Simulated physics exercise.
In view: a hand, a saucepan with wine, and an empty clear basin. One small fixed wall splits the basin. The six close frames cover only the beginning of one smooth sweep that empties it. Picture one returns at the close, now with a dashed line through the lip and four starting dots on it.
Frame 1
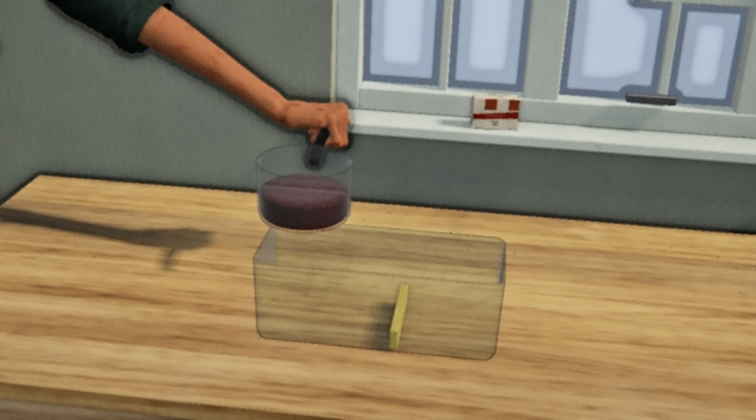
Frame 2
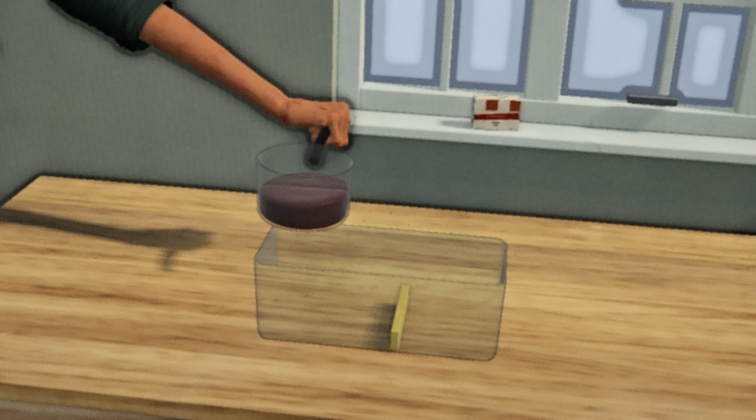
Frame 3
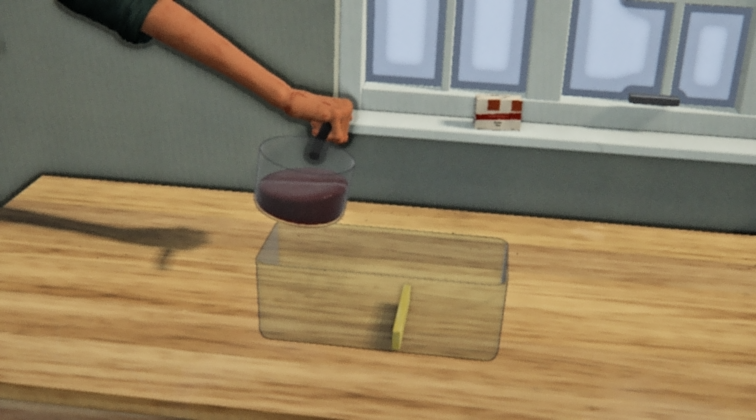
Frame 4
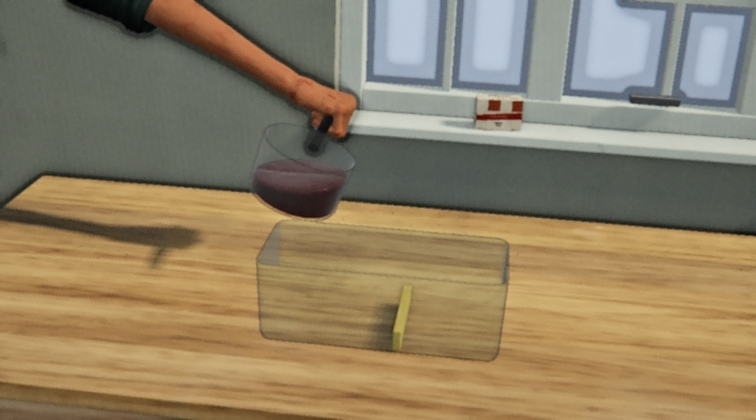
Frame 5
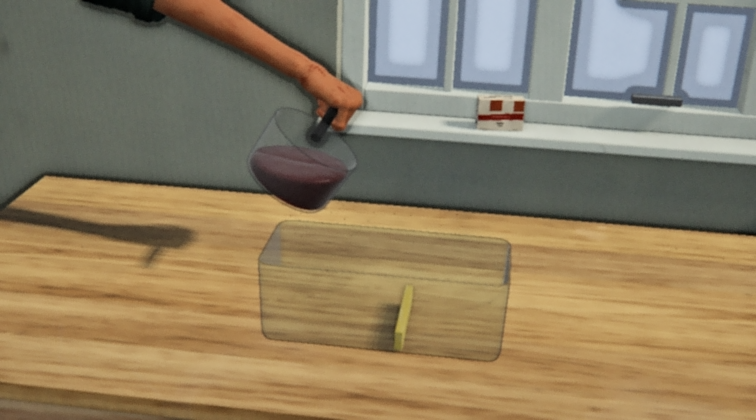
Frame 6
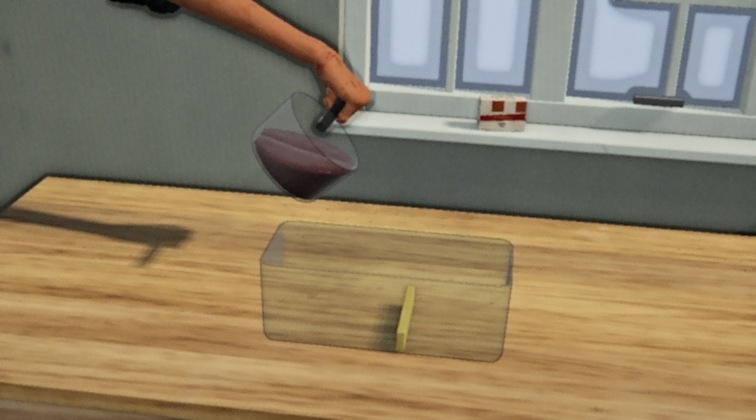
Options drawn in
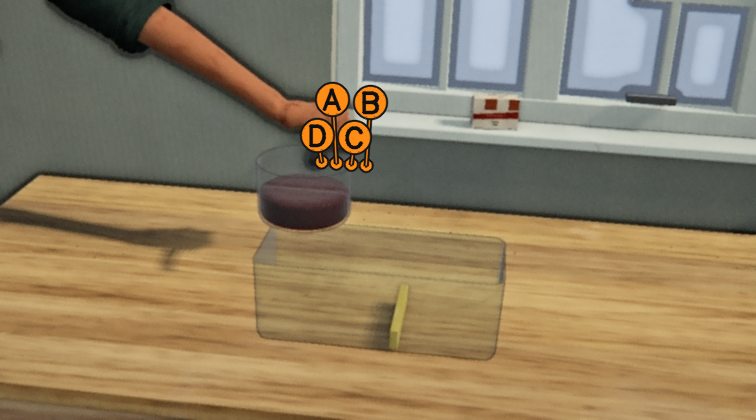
Clear pan of dark red wine tilting steadily rightward in a person's hand above a clear basin on a wooden surface.
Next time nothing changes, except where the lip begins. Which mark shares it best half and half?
Best: D.
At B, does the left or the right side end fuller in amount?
More ends on the right.
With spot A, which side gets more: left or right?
More ends on the right.
In orange, A at (336, 163); B at (366, 165); C at (351, 164); D at (321, 161).
With A, about 28 % ends left of the wall and 70 % right of it.
With B, about 16 % ends left of the wall and 78 % right of it; 6 % is lost outside.
With C, about 21 % ends left of the wall and 76 % right of it; 3 % is lost outside.
With D, about 54 % ends left of the wall and 44 % right of it.
